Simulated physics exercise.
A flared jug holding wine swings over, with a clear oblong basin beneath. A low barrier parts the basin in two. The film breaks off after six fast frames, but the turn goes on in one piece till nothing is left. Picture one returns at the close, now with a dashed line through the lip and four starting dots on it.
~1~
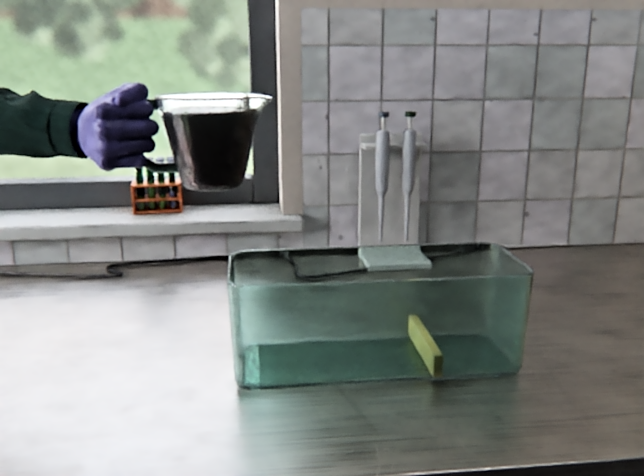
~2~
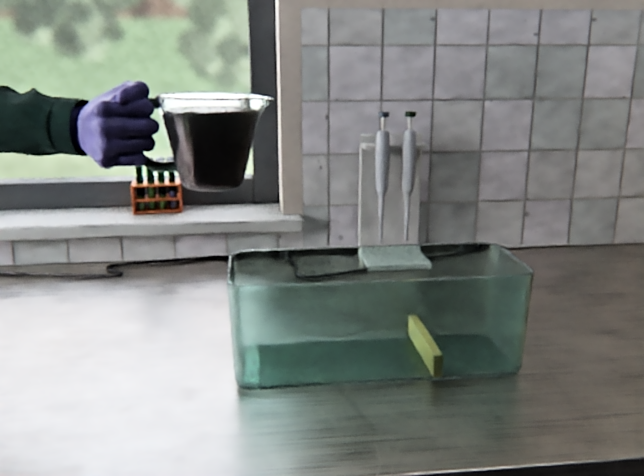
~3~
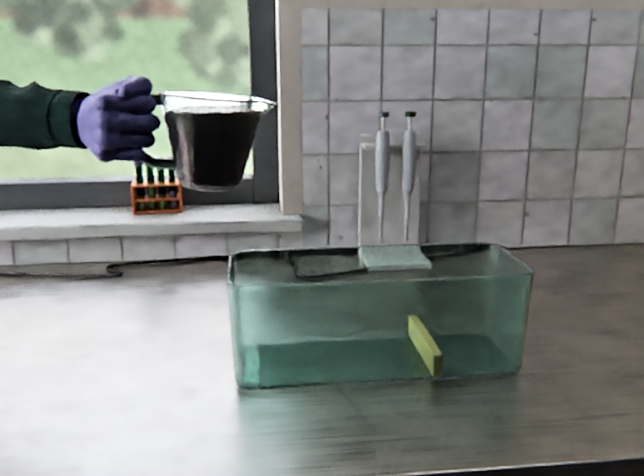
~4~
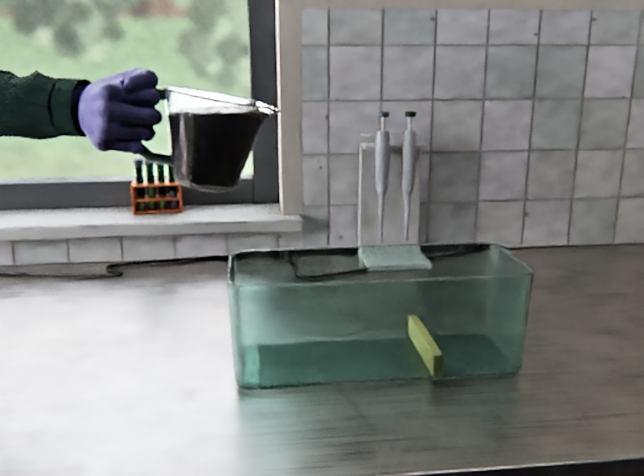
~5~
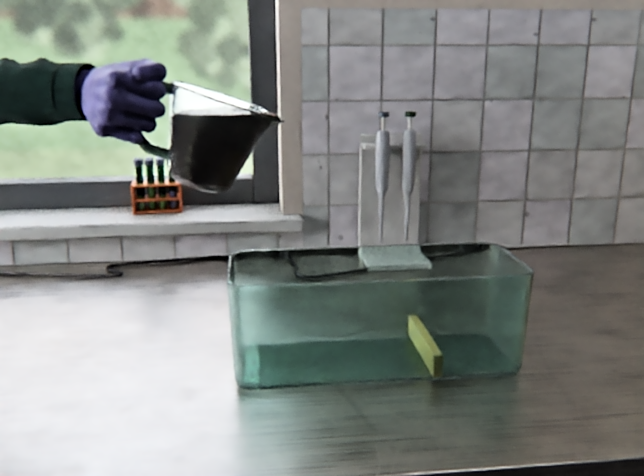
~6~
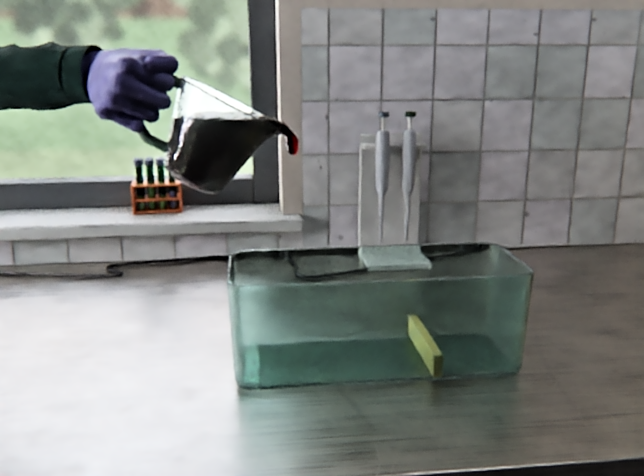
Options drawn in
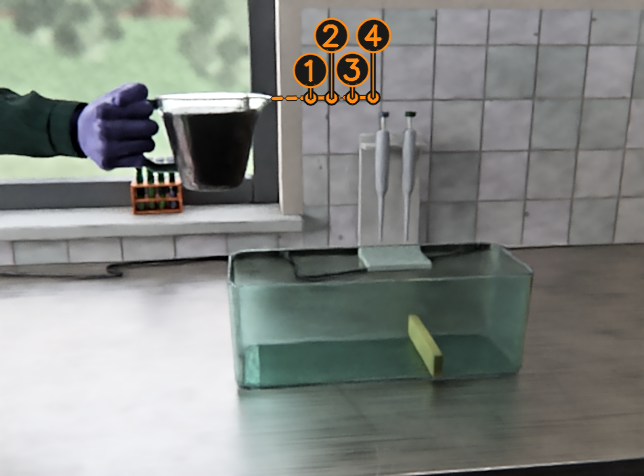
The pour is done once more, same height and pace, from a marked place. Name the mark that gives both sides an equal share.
Take 4.
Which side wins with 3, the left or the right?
More ends on the left.
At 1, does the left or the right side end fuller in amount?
The left one.
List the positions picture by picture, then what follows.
Upright, lip at (273, 98); basin from (235, 387) to (520, 371); top of the wall at (425, 333); nothing has left yet.
Upright, lip at (274, 99); nothing has left yet.
Tipped about 5°, lip at (276, 104); nothing has left yet.
Tipped about 11°, lip at (279, 111); nothing has left yet.
Tipped about 19°, lip at (283, 120); nothing has left yet.
Tipped about 28°, lip at (285, 132); wine is over the lip, down to (292, 151).
On the marked copy, 1 at (310, 98); 2 at (331, 97); 3 at (352, 97); 4 at (373, 97).
For place 1, about 85 % ends left of the wall and 13 % right of it.
For place 2, about 87 % ends left of the wall and 11 % right of it.
For place 3, about 80 % ends left of the wall and 19 % right of it.
For place 4, about 46 % ends left of the wall and 53 % right of it.
